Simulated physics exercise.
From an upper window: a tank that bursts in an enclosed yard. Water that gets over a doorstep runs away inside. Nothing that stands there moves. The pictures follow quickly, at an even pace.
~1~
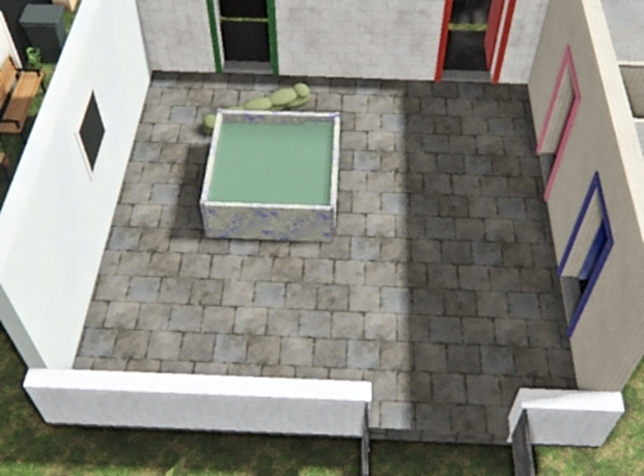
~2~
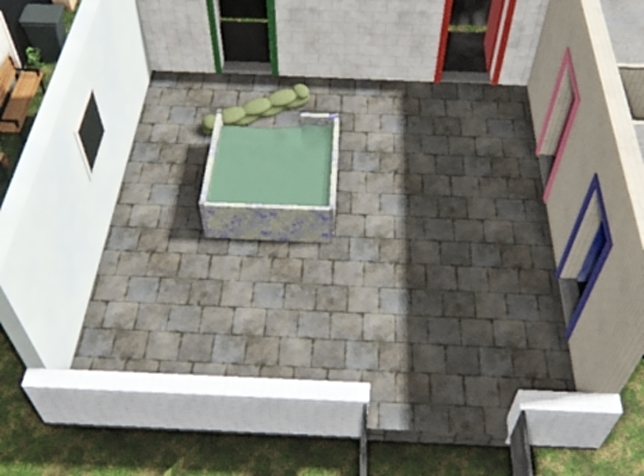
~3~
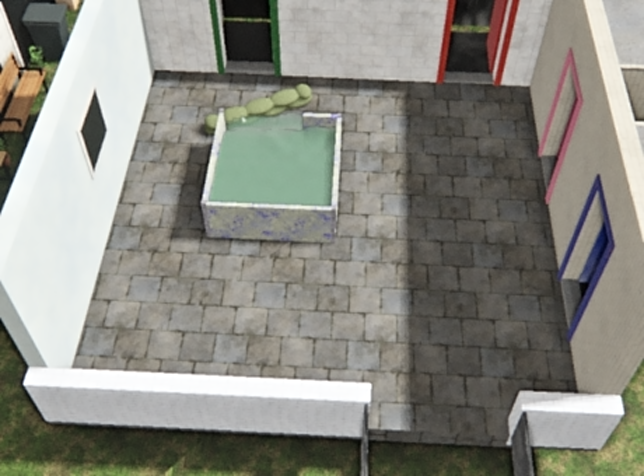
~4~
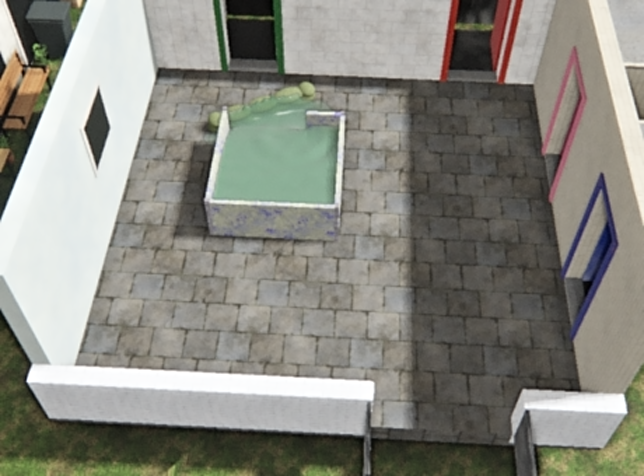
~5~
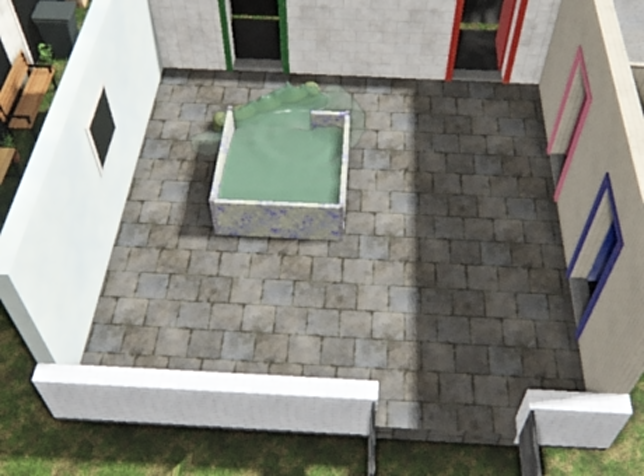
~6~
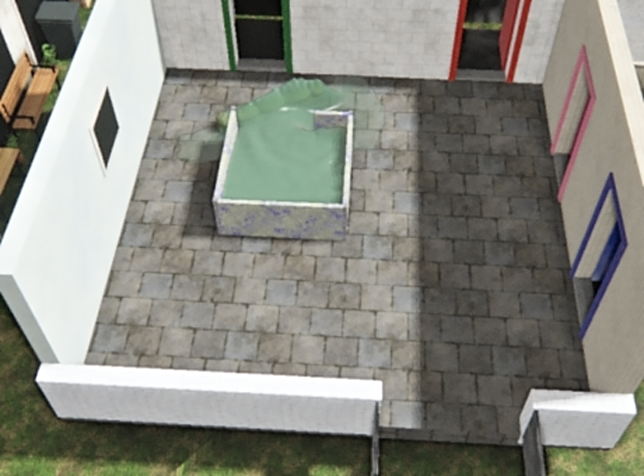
A grey paved yard enclosed by pale walls is seen from high above, with a shadow along its right side. A speckled square tank of green water stands left of centre before a row of rounded green shapes, with green- and red-edged doorways behind and pink- and blue-edged openings at right. A gap opens in the tank's far side and water pours out, spreading over the green shapes, while the view shifts slightly.
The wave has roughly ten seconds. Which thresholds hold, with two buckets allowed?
In the end: The pink door takes more than that; the red door takes more than that; the green door takes more than that; the blue door stays under that.
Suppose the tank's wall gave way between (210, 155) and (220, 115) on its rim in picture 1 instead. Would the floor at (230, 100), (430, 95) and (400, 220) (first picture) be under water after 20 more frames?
In turn: Wet, covered, dry.
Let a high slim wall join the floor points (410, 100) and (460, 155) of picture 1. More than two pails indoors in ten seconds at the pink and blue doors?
One by one: Pink door stays under, blue door lets less in.
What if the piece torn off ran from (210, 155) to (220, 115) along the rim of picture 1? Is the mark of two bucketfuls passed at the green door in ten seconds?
One by one: The green one passes that mark.
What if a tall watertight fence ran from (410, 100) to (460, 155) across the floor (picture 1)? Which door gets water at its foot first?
It is the green one.
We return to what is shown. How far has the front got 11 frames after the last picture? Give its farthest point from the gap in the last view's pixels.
I would point to (542, 88).
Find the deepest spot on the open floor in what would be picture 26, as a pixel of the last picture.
At about (512, 94).
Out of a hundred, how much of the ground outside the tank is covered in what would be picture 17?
Near 40 in a hundred.
A moment on, water covers 25 % of the floor; the pink door not reached, the red door not reached, the green door under two buckets in, the blue door not reached.
Next, water covers 40 % of the floor; the pink door not reached, the red door under two buckets in, the green door over two buckets in, the blue door not reached.
Then, water covers 45 % of the floor; the pink door under two buckets in, the red door under two buckets in, the green door over two buckets in, the blue door not reached.
Later, water covers 75 % of the floor; the pink door over two buckets in, the red door over two buckets in, the green door over two buckets in, the blue door wet at the sill, nothing in.
In the end, water covers 90 % of the floor; the pink door over two buckets in, the red door far over two buckets in, the green door over two buckets in, the blue door wet at the sill, nothing in.
